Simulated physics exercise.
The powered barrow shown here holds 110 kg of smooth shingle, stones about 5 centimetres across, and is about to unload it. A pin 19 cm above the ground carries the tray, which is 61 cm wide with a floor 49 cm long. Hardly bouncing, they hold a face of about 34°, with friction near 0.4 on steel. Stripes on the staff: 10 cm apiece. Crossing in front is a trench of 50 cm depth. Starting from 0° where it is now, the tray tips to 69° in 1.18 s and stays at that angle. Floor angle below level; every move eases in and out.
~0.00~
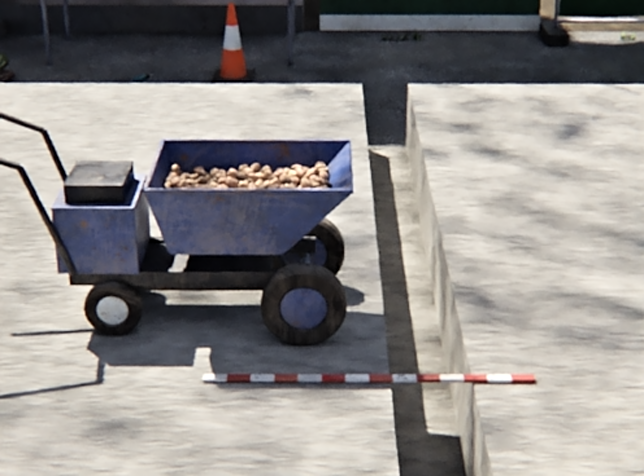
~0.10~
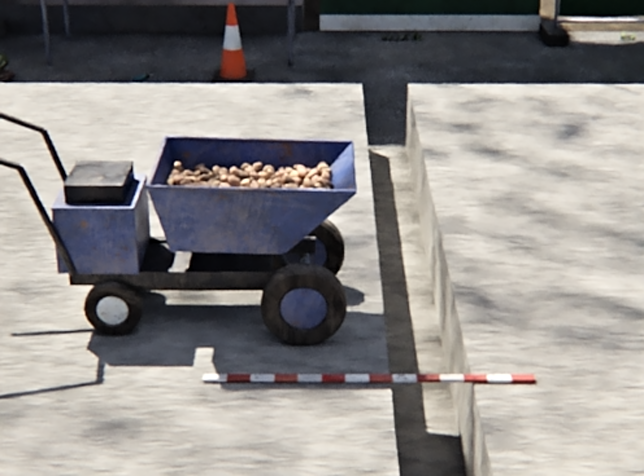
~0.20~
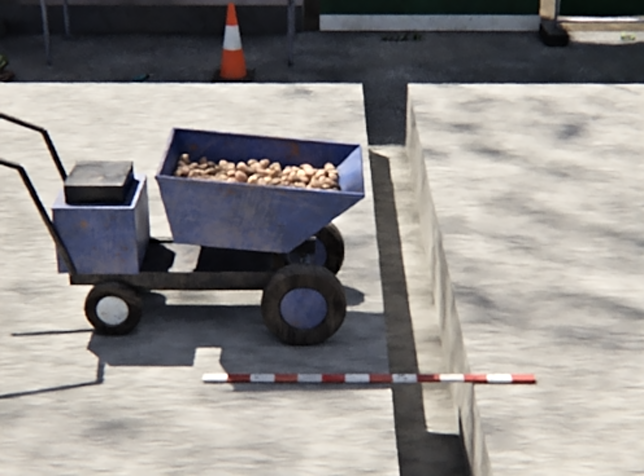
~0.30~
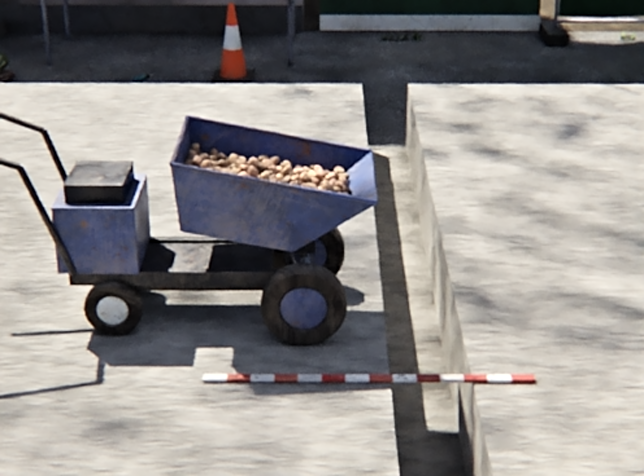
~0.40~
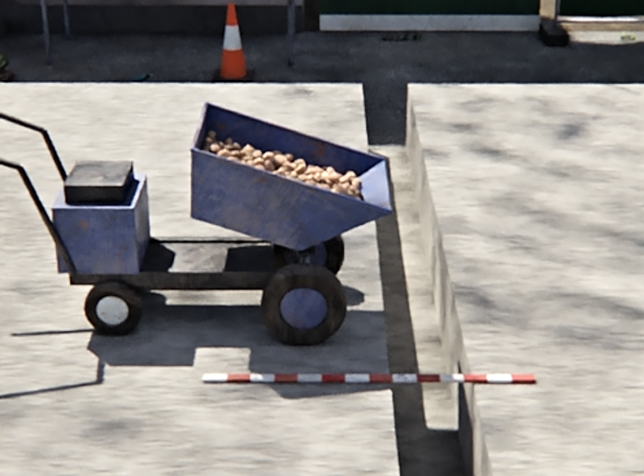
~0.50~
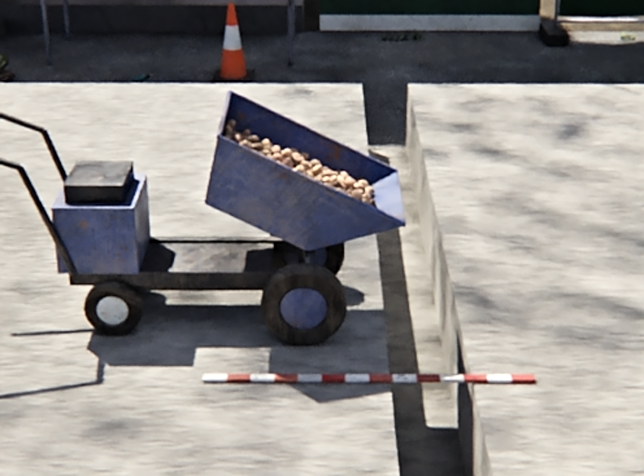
On a sunlit concrete yard, a blue powered barrow raising its stone-filled tray steeply toward a trench on the right.
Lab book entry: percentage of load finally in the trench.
Approx. 29 percent.
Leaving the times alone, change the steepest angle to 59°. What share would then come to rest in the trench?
It comes out at about 45 percent.
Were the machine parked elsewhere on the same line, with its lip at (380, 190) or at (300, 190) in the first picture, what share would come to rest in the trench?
Close to 10 percent in the first case, 90 percent in the second.
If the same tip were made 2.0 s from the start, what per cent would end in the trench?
It would be near 35 percent.
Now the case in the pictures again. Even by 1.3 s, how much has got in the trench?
By that point it's something like 10 in a hundred.
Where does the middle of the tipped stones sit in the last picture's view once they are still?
(498, 308).
After 0.9 s the floor is at 58°; 100 % in the tray; the foremost stones are at (423, 252).
After 1.3 s the floor is at 69°; 59 % in the tray, 8 % in the trench, 33 % past the trench; the foremost stones are at (530, 313).
After 1.6 s the floor is at 69°; 17 % in the tray, 16 % in the trench, 66 % past the trench; the foremost stones are past the picture's edge.
After 3.6 s the floor is at 69°; 0 % in the tray, 29 % in the trench, 71 % past the trench; the foremost stones are past the picture's edge.
